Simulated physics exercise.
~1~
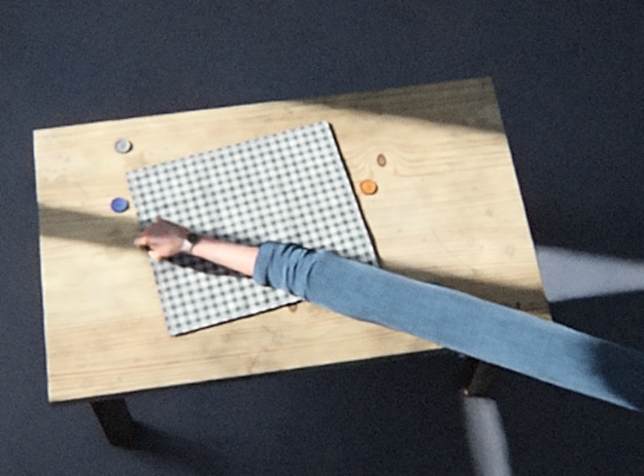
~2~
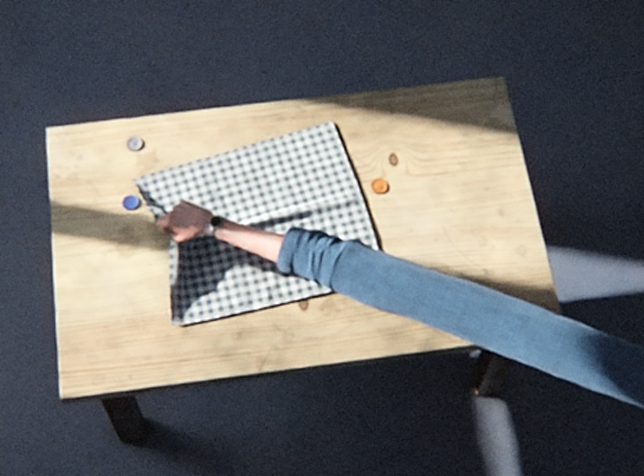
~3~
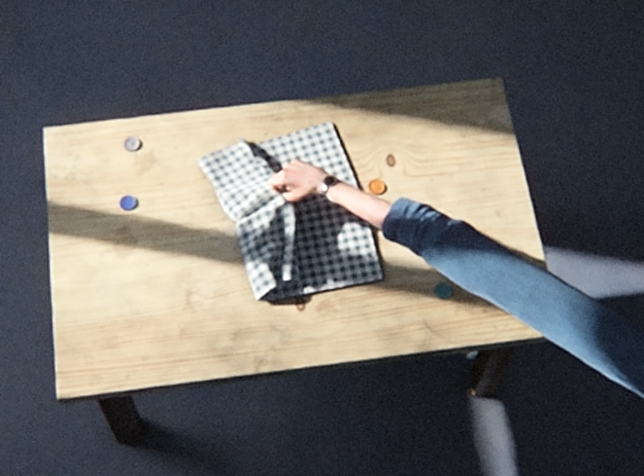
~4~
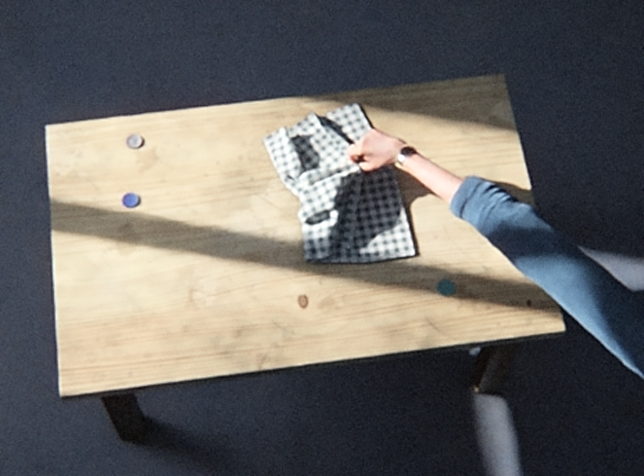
A checked tea towel lying on a wooden table was pinched near its left edge by a hand in a blue sleeve, which pulled it rightward and upward, folding and crumpling it, until it covered the orange badge, leaving the blue and grey badges uncovered.
